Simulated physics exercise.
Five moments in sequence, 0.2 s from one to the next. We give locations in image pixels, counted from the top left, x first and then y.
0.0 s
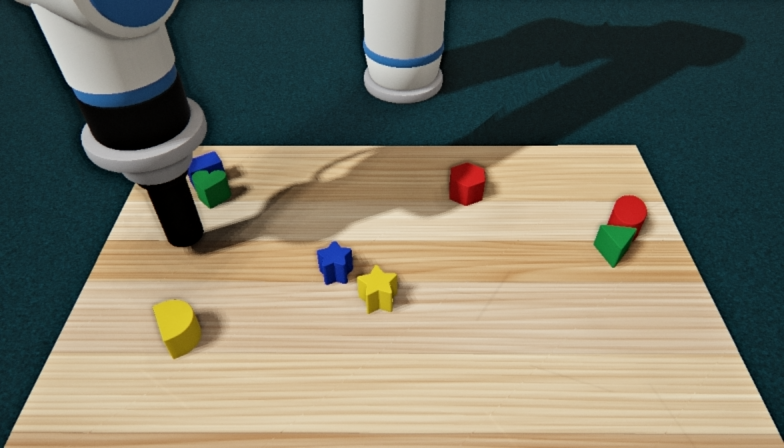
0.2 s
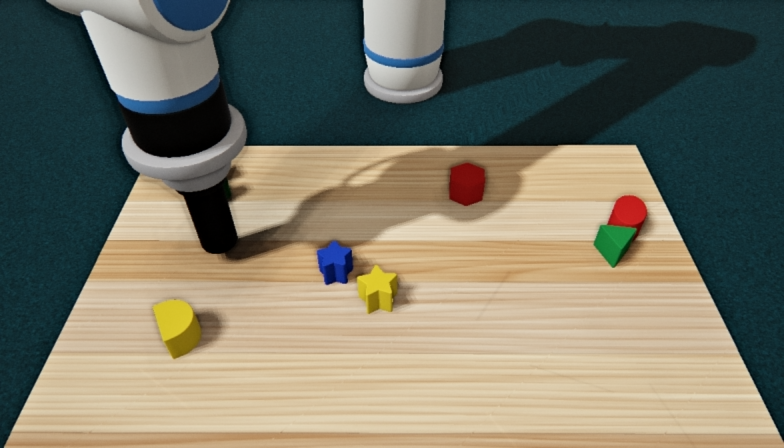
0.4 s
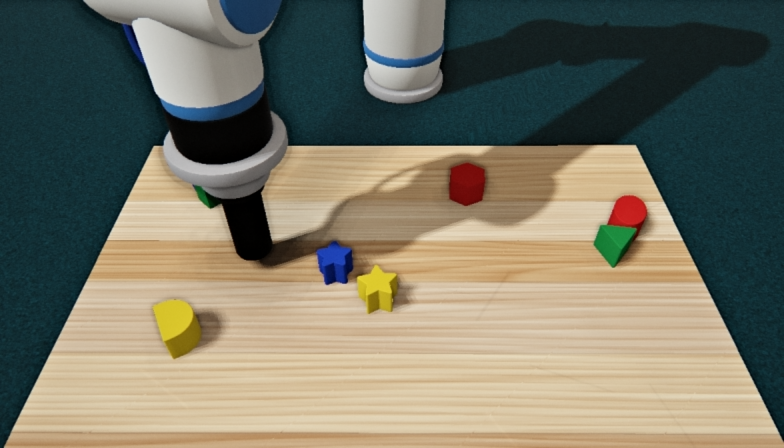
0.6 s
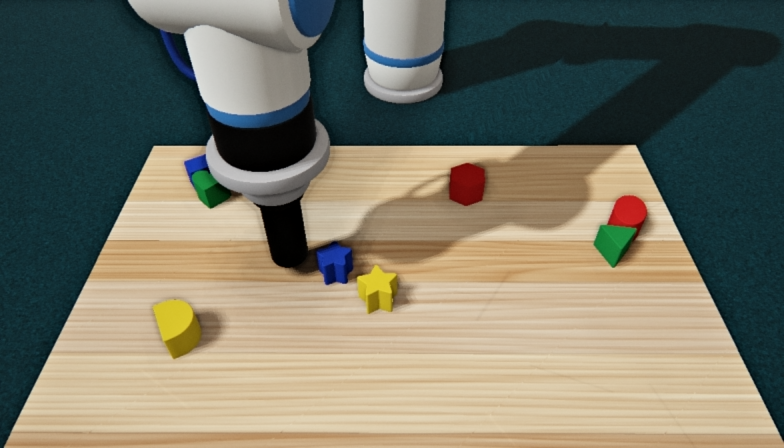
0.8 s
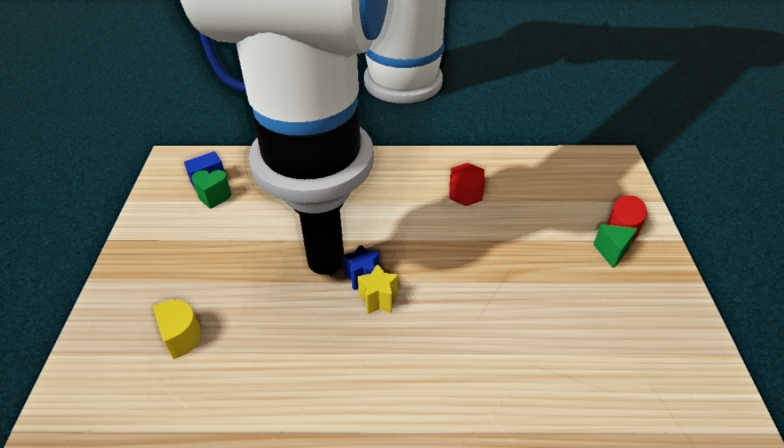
On a wooden board, a robot arm moves right and pushes the blue star toward the yellow star.
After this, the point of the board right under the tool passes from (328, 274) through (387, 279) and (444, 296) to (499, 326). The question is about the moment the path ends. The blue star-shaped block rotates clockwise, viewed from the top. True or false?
It is false.
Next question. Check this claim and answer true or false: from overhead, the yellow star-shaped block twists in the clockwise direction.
The statement is true.
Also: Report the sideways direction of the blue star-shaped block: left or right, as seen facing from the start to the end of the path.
It moves over to the left.
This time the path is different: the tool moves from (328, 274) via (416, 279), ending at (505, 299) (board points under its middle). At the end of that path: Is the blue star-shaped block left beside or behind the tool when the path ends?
No.
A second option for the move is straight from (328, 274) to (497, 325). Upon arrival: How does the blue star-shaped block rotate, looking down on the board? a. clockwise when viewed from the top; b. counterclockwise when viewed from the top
b
On the path given first. One third of the way, tool (388, 268); blue star-shaped block (420, 261), turned 25° clockwise; yellow star-shaped block (396, 289), turned 85° clockwise.
Two thirds of the way, tool (446, 286); blue star-shaped block (477, 268); yellow star-shaped block (408, 293).
At the end, tool (501, 315); blue star-shaped block (492, 270), turned 35° anticlockwise; yellow star-shaped block (408, 293), turned 145° clockwise.
